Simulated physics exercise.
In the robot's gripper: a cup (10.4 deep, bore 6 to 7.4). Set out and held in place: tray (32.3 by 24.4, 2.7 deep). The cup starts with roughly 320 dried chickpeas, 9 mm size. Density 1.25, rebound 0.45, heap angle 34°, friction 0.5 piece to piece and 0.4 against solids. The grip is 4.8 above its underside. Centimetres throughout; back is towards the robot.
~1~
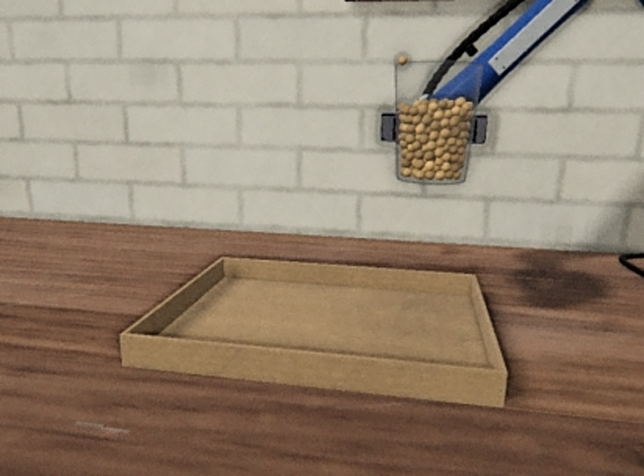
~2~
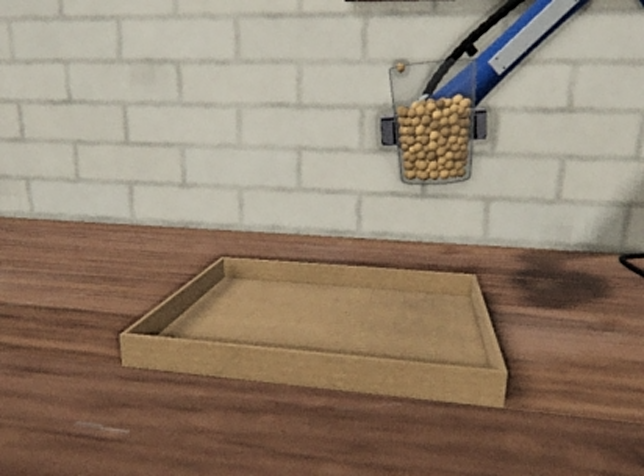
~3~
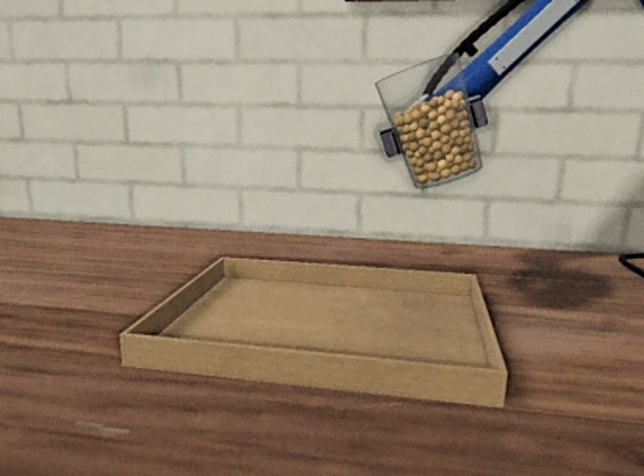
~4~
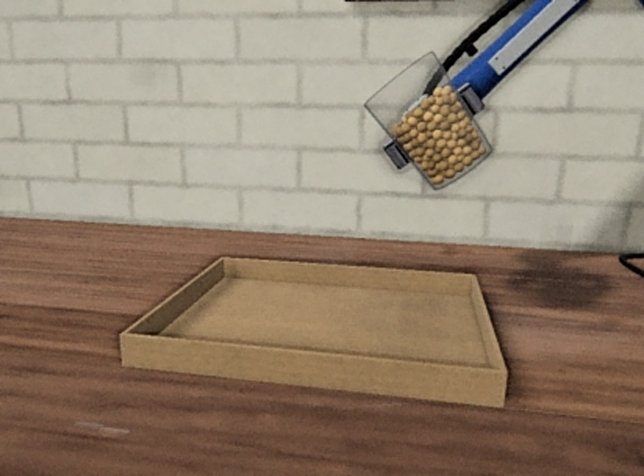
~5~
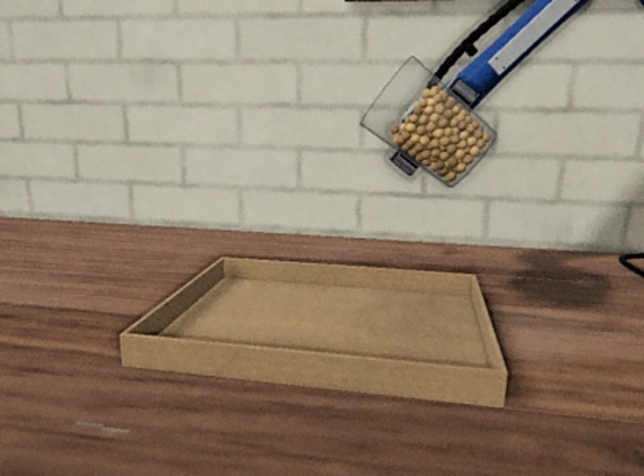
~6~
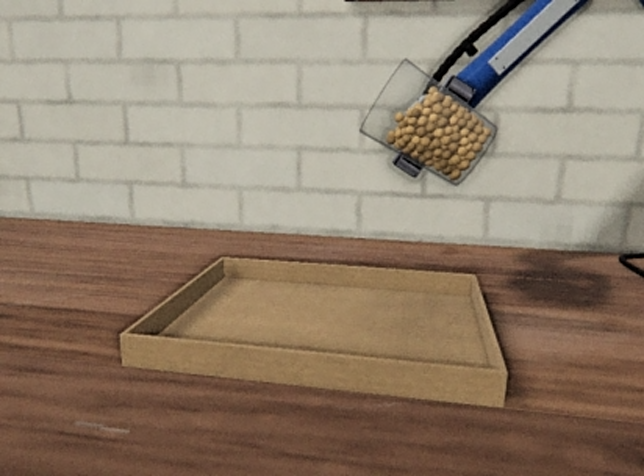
A blue robot arm tilts a clear cup of chickpeas leftward above a wooden tray.
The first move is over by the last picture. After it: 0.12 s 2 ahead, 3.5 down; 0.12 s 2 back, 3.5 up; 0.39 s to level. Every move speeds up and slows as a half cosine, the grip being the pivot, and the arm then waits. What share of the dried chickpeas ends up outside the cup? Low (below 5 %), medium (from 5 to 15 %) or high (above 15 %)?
Share outside the cup: Low (below 5 %).
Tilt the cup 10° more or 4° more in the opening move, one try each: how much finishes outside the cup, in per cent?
Some 0 and 0 per cent.
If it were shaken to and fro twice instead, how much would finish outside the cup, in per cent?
Then about 0 per cent.
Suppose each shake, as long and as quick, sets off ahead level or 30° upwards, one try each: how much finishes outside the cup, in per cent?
About 10 and 10 per cent.
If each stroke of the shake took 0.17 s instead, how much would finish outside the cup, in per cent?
Then about 0 per cent.
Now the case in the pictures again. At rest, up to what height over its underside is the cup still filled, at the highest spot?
Some 9.5 cm.
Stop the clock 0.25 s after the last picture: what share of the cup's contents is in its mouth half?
Roughly 35 per cent.
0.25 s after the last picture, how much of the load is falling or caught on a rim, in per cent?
About 0 per cent.
Then, 0.25 s later, tilted 59° forward, highest piece 24 above the table; 321 in the cup.
Then, 0.50 s later, tilted 14° forward, highest piece 25 above the table; 321 in the cup.
Then, 0.83 s later, level, highest piece 26 above the table; 321 in the cup.
Then, 1.88 s later, level, highest piece 26 above the table; 321 in the cup.
At rest, 321 in the cup. That is 0 % outside the cup.
